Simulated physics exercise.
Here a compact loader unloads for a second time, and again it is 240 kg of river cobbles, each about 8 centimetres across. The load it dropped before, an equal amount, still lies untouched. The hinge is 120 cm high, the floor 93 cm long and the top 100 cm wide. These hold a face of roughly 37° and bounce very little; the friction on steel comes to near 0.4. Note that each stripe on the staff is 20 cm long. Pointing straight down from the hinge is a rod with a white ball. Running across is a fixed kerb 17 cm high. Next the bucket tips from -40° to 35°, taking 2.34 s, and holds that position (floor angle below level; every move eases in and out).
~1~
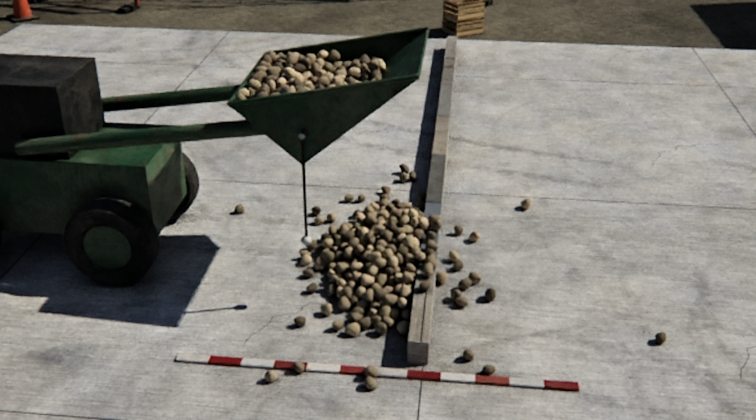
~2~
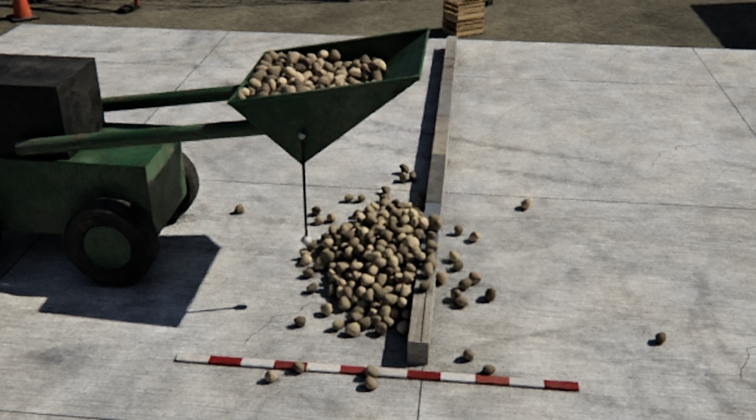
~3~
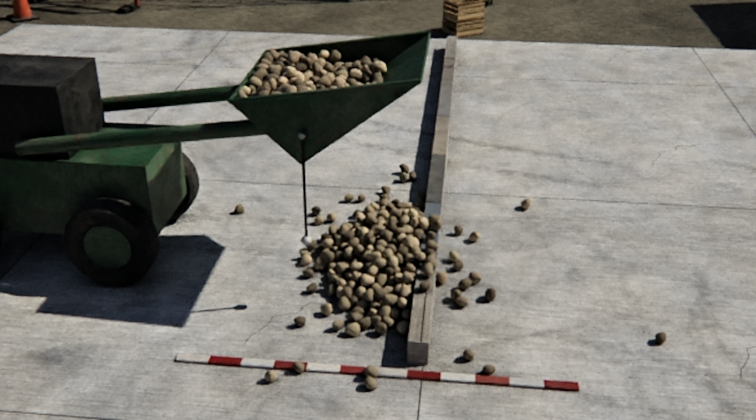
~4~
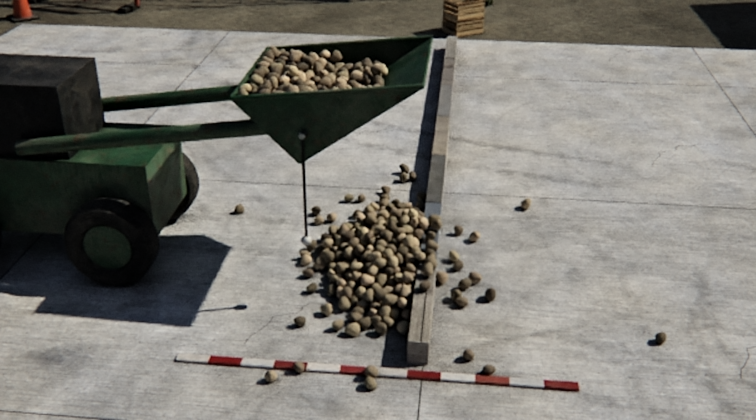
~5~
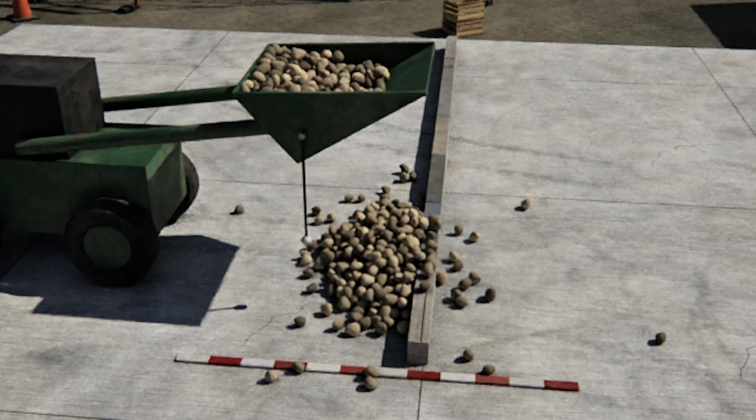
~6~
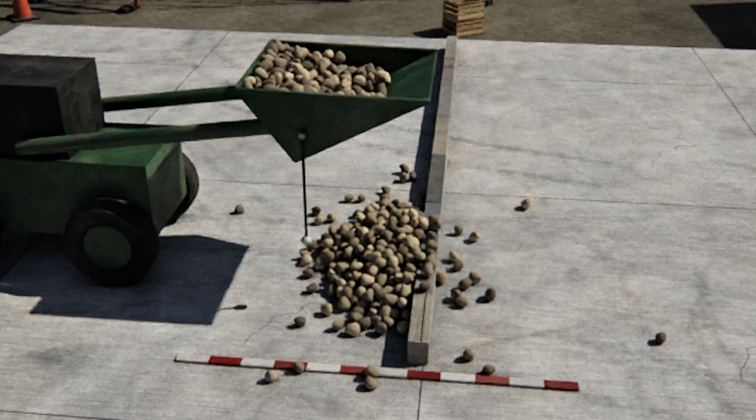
A green loader's bucket full of rounded stones tilted slowly, its right-hand lip dipping a little above a stone pile heaped against a low kerb, while the machine and the pile stayed still.
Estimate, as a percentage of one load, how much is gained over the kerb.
Some 94 per cent is added.
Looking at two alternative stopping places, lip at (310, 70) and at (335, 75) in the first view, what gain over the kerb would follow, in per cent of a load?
Near 0 in a hundred, then near 10 in a hundred.
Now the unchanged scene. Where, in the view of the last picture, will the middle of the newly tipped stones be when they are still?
Middle: Approx. (490, 264) px.
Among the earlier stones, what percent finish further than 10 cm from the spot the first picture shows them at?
Roughly 5 % of them.
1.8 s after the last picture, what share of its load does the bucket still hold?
Roughly 30 per cent of its load.
Then, 1.2 s after the last picture the floor is at 23°; in per cent of one load, 100 in the bucket, 96 on this side of the kerb, 4 over the kerb; the foremost stones are at (505, 289).
Then, 1.8 s after the last picture the floor is at 35°; in per cent of one load, 32 in the bucket, 122 on this side of the kerb, 47 over the kerb; the foremost stones are at (541, 264).
Then, 2.2 s after the last picture the floor is at 35°; in per cent of one load, 3 in the bucket, 115 on this side of the kerb, 83 over the kerb; the foremost stones are at (606, 287).
Then, 4.7 s after the last picture the floor is at 35°; in per cent of one load, 0 in the bucket, 102 on this side of the kerb, 98 over the kerb; the foremost stones are at (674, 310). Net gain over the kerb, 94.
